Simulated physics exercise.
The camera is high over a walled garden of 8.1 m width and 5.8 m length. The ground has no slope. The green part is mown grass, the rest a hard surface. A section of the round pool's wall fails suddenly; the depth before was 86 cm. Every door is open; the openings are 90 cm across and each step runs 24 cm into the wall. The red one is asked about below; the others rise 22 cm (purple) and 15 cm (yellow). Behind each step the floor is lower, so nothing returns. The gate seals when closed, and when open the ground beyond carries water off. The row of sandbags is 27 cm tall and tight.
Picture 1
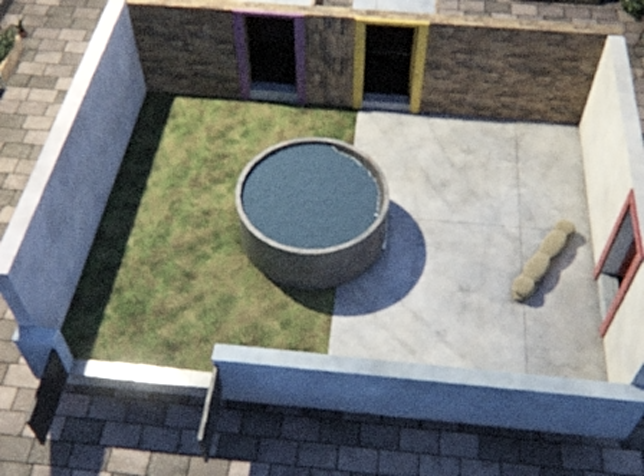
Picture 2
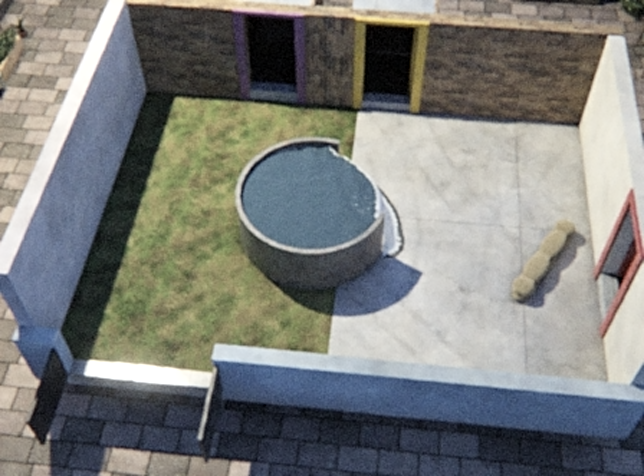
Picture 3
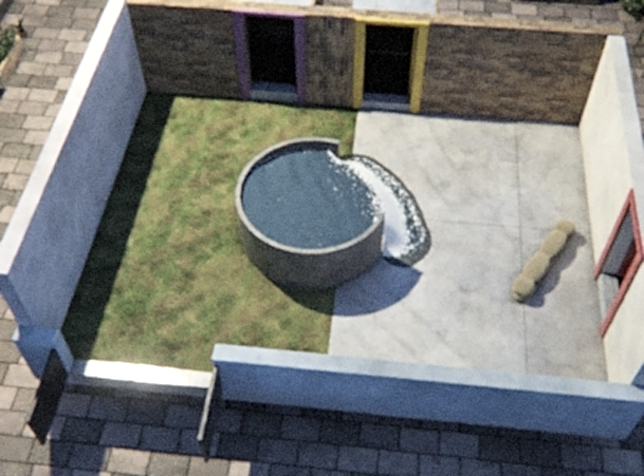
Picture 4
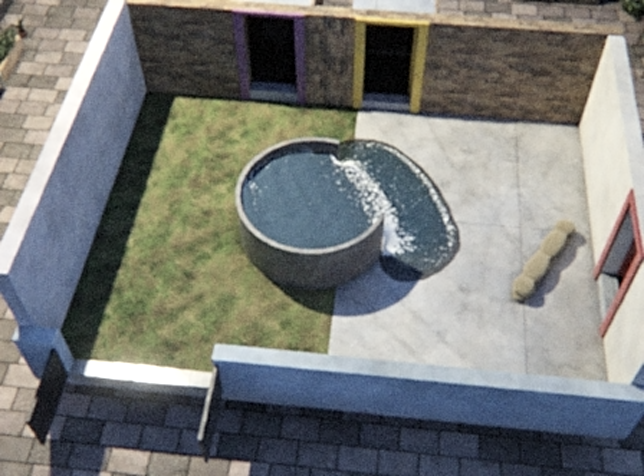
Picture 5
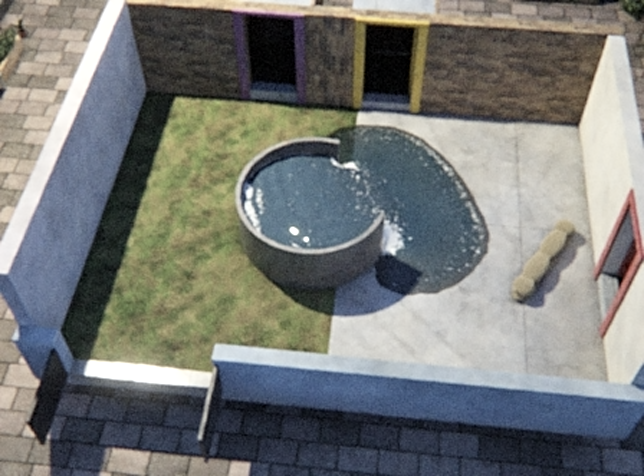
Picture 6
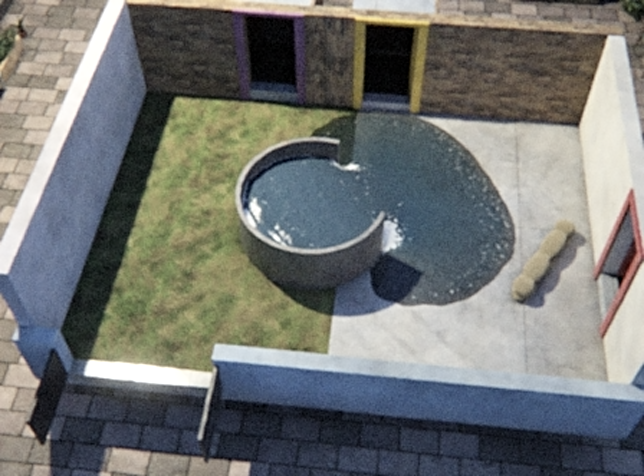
In a walled garden, a round pool's side opens and water spreads rightward across the paving.
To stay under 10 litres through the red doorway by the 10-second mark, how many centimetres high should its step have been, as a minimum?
It would have to be roughly 7.5 cm high.
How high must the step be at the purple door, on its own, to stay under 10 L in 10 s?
About 6.5 cm at purple.
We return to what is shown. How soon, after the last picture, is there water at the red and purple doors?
Arrival: Red 1.6 s, purple 1.4 s.
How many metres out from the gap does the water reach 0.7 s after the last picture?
Some 4.2 m out.
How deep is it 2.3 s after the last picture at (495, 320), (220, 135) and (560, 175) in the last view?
In that order: 2, 0 and 35 cm.
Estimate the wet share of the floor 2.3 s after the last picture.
Near 45 per cent is wet.
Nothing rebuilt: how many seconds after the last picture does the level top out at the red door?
Near 8.5 s.
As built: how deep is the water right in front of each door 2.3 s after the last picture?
In cm: Red 4, purple 3, yellow 15.
Then, 0.7 s after the last picture water covers 35 % of the floor, deepest (32 cm) near (385, 214); it has not reached the red door.
Then, 2.3 s after the last picture water covers 45 % of the floor, deepest (41 cm) near (481, 124); 4 cm at the red door, 0 litres in over its 21 cm step.
Then, 9.3 s after the last picture water covers 95 % of the floor, deepest (12 cm) near (541, 290); 11 cm at the red door, 0 litres in over its 21 cm step.
At the red door as built, the water peaked near 12 cm, 8.5 s after the last picture.
Run again over the same 10 s with other heights there, 14 litres in over 7 cm, 4 litres over 9 cm. The limit of 10 litres is kept from about 7.5 cm up.
